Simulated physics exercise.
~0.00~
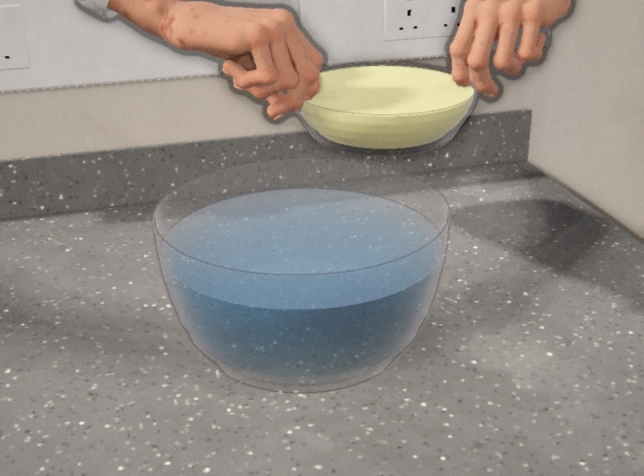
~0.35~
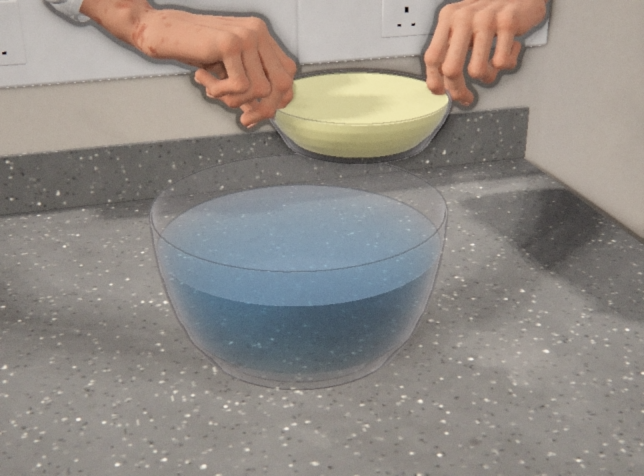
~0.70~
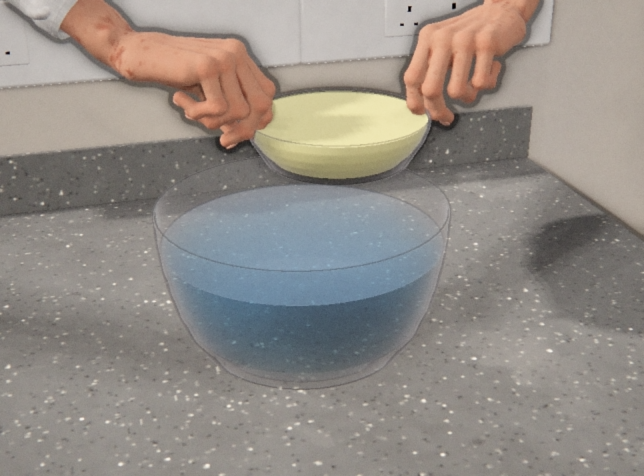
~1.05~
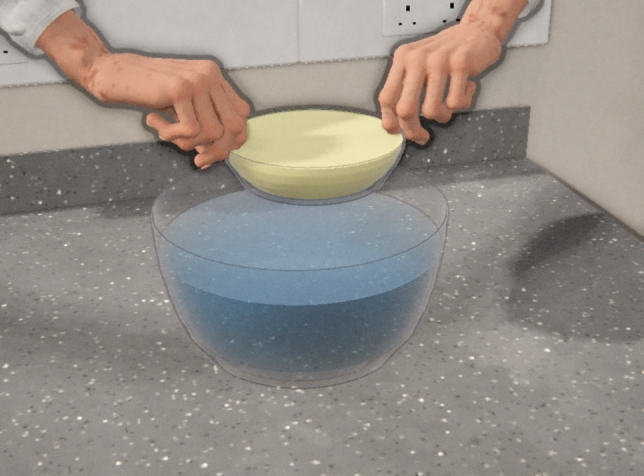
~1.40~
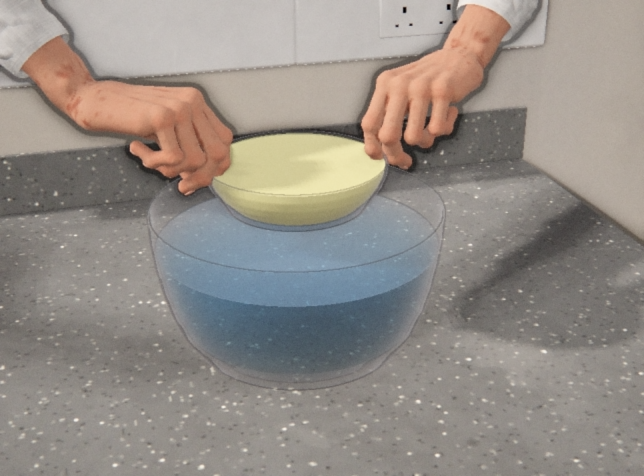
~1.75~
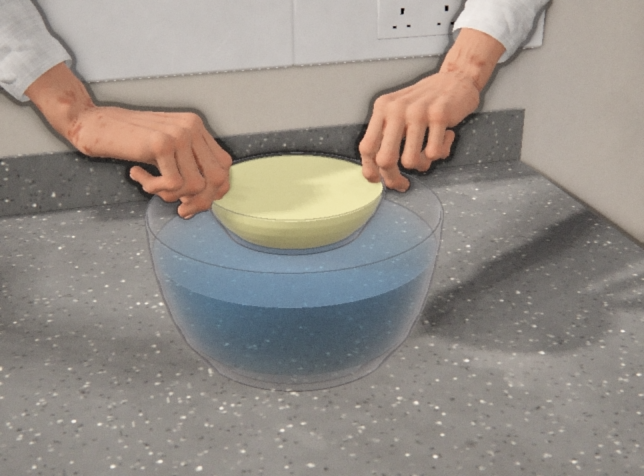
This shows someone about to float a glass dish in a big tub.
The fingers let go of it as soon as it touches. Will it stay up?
It is left underwater.
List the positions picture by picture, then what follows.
The first frame shows dish (383, 106) nearly full; above the big tub.
The second frame shows dish nearly full, surface at (357, 98); coming down.
The third frame shows dish (337, 134) nearly full; lower.
The fourth frame shows dish nearly full, surface at (313, 138); lower still.
The fifth frame shows dish (296, 179) nearly full; close to the surface.
The sixth frame shows dish nearly full, surface at (294, 186); just over the surface.
After 2.2 s, the dish dips into the water.
After 2.8 s, water pours in over its rim.
After 5.0 s, the dish lies on the bottom.
